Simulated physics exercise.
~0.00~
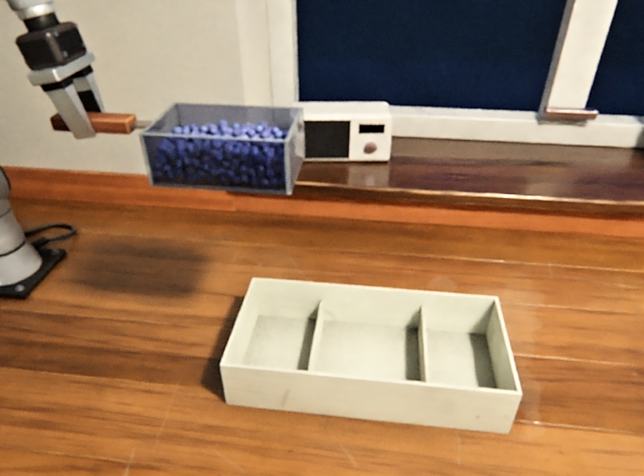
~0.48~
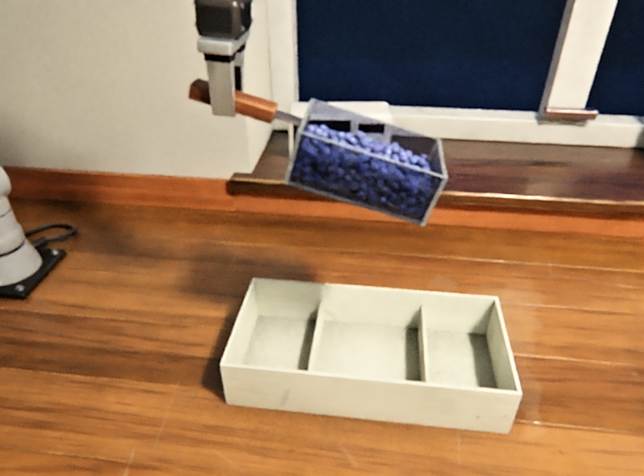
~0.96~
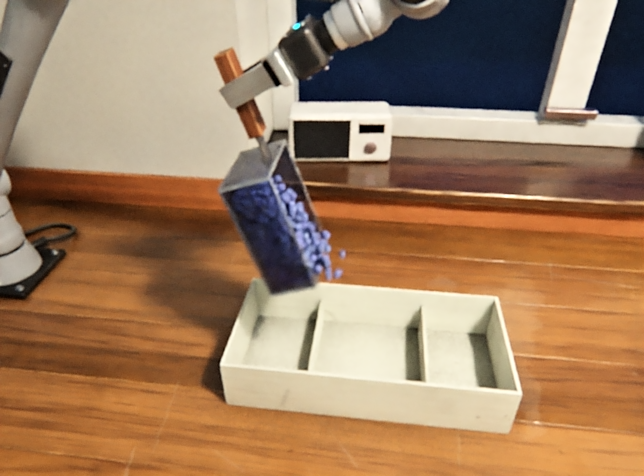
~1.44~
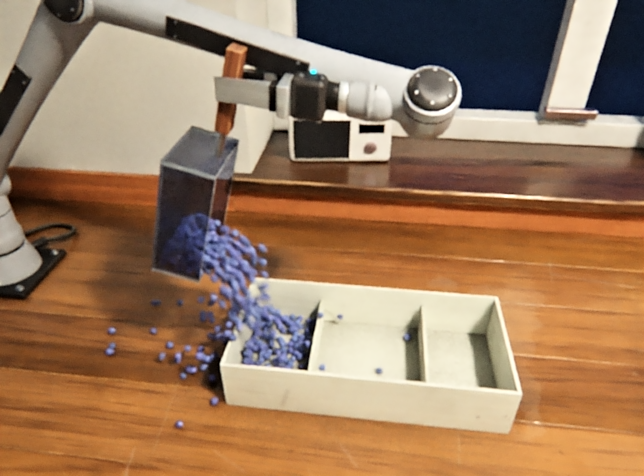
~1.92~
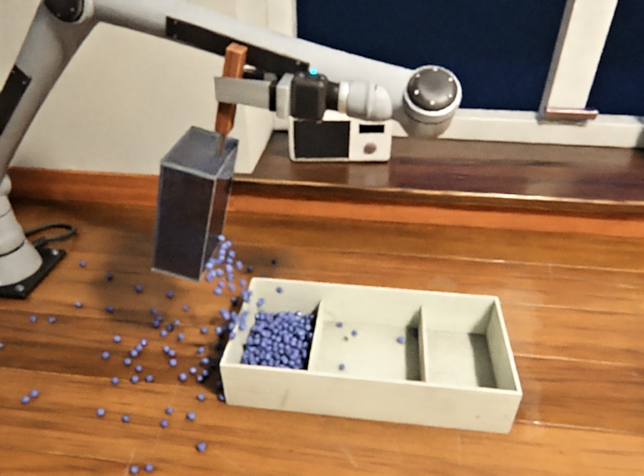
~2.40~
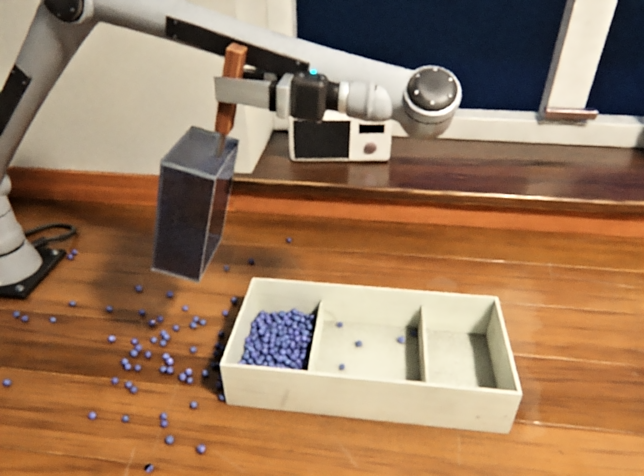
Robot arm tipping a clear box of blue beads over a divided white tray, filling the left section and scattering some across the wooden surface.
